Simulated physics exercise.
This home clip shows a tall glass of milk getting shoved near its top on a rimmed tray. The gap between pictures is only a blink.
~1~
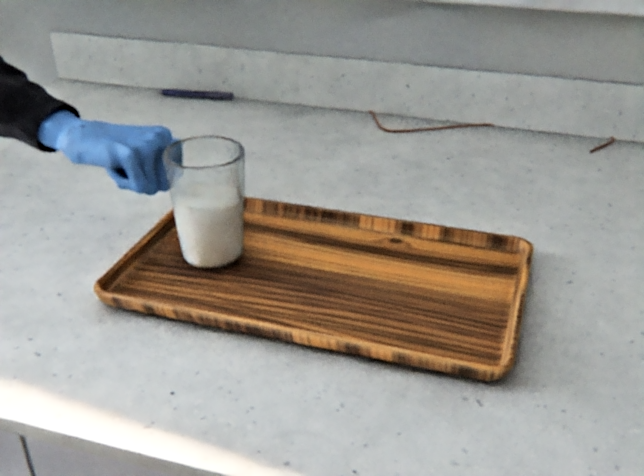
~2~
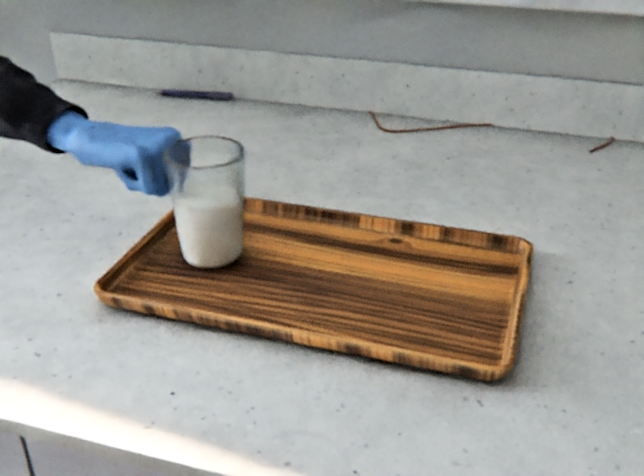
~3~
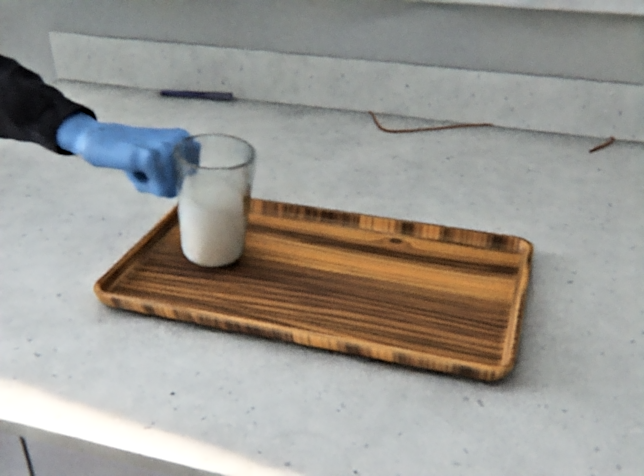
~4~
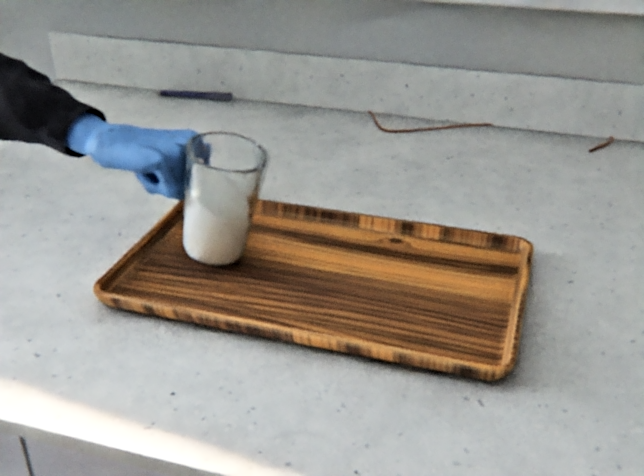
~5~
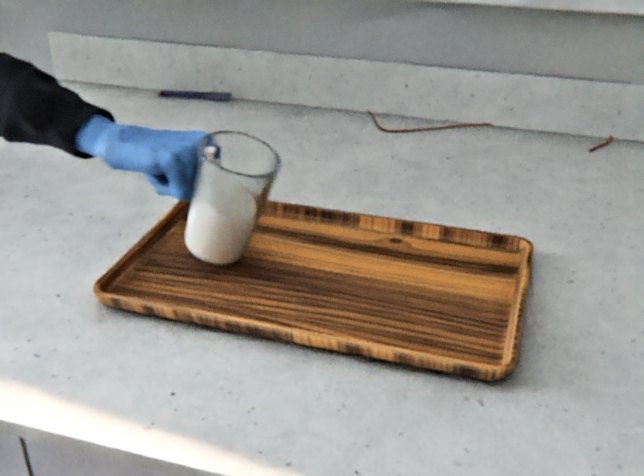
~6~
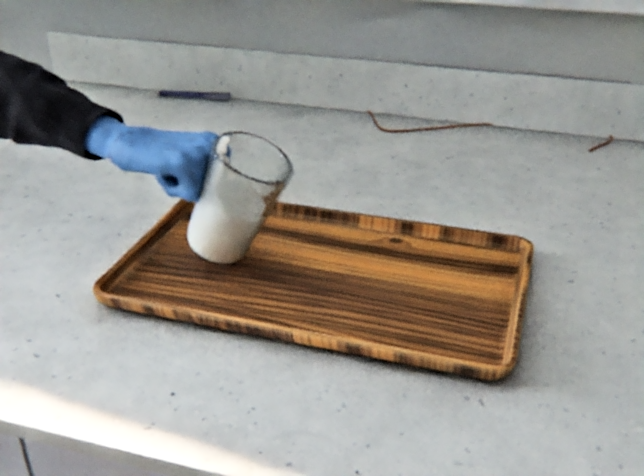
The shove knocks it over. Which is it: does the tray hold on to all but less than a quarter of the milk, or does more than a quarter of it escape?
As you'd see, the tray fails to keep three quarters of it.
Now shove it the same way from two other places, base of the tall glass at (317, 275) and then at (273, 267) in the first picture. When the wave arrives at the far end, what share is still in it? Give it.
Around 85 per cent first, then around 75 per cent.
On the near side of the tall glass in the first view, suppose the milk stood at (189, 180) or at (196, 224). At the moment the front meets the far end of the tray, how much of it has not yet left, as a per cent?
First some 50, then 55 per cent.
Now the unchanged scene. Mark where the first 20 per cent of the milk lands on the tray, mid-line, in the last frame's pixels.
Touchdown, mid-line: Approx. (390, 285).
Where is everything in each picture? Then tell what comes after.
In the first frame, tilt 0°; right rim (239, 158); surface from (181, 188) to (239, 197); the tray's far rim is at (521, 299); the tray is clear ahead.
In the second frame, tilt 0°; right rim (240, 158); surface from (181, 188) to (239, 197).
In the third frame, tilt 6°; right rim (251, 161); surface from (187, 175) to (239, 196).
In the fourth frame, tilt 12°; right rim (263, 165); surface from (195, 160) to (244, 200).
In the fifth frame, tilt 19°; right rim (275, 171); surface from (203, 175) to (257, 208).
In the sixth frame, tilt 25°; right rim (288, 178); surface from (208, 187) to (267, 209).
A moment on, the tall glass is falling and 100 per cent is in the glass, 0 on the tray and 0 above or beyond its rim.
Next, the tall glass lies on its side and 61 per cent is in the glass, 32 on the tray and 7 above or beyond its rim.
Then the tall glass lies on its side and 29 per cent is in the glass, 54 on the tray and 18 above or beyond its rim.
Later the tall glass lies on its side and 15 per cent is in the glass, 43 on the tray and 42 above or beyond its rim.
At rest 59 per cent is held by tray and glass, 41 is off the tray.
